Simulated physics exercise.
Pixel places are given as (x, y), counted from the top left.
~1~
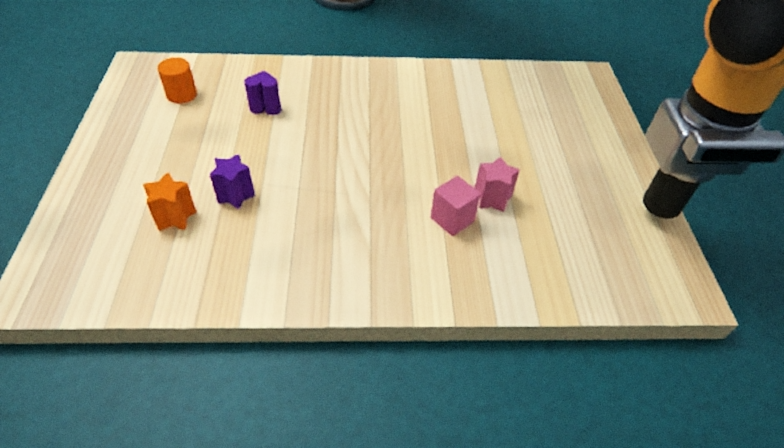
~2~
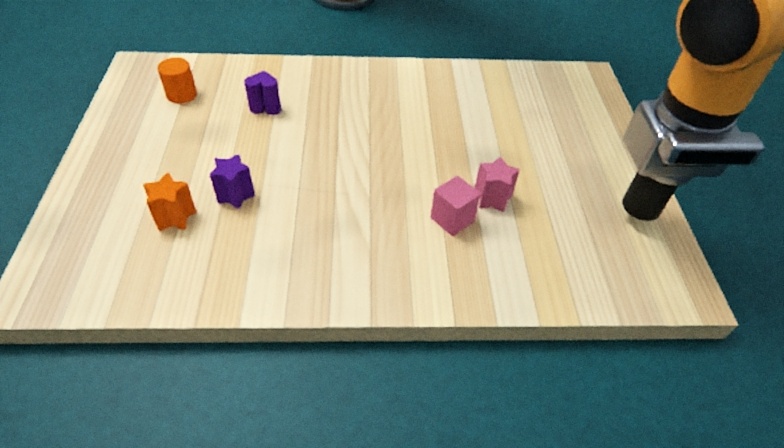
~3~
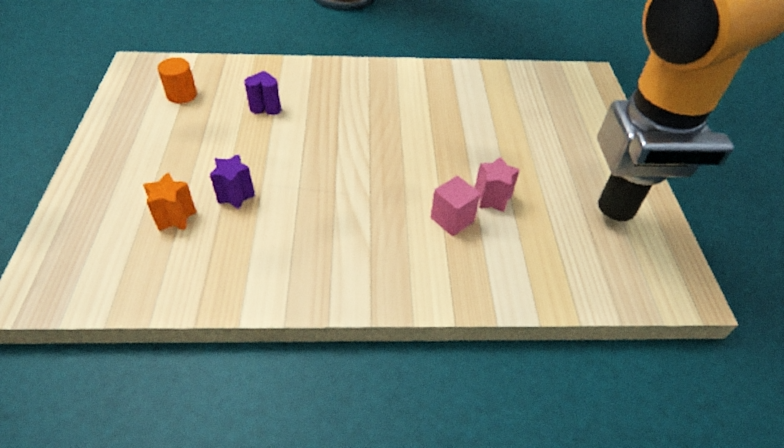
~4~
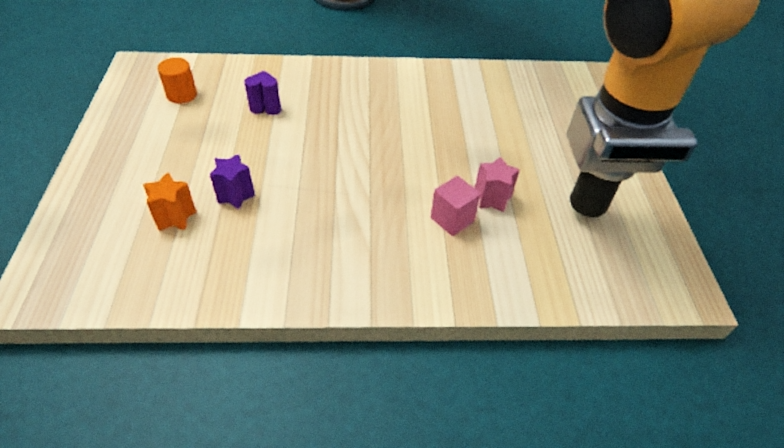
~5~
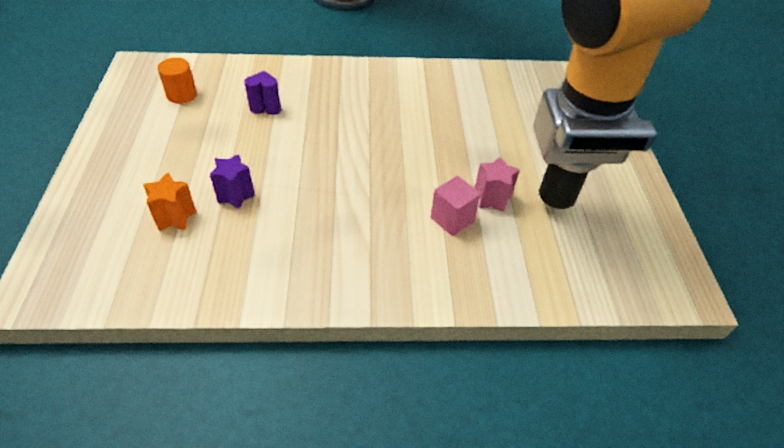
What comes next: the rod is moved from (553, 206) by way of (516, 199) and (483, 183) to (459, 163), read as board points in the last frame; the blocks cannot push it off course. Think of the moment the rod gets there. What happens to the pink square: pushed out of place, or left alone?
Answer: Unmoved.
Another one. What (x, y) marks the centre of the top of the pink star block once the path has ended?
Near (451, 158).
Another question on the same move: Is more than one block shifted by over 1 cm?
Answer: No.
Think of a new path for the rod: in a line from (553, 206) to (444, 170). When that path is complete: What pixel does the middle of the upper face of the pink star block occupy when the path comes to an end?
When the path ends, it will be at (445, 166).
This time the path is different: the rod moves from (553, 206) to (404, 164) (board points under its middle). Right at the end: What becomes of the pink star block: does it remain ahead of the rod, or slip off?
Beside or behind.
The first path, step by step. One third of the way, rod at (519, 188); pink star block at (490, 168), turned 25° anticlockwise.
Two thirds of the way, rod at (485, 172); pink star block at (458, 161), turned 45° anticlockwise.
At the end, rod at (461, 152); pink square in place; pink star block at (451, 158), turned 75° anticlockwise.
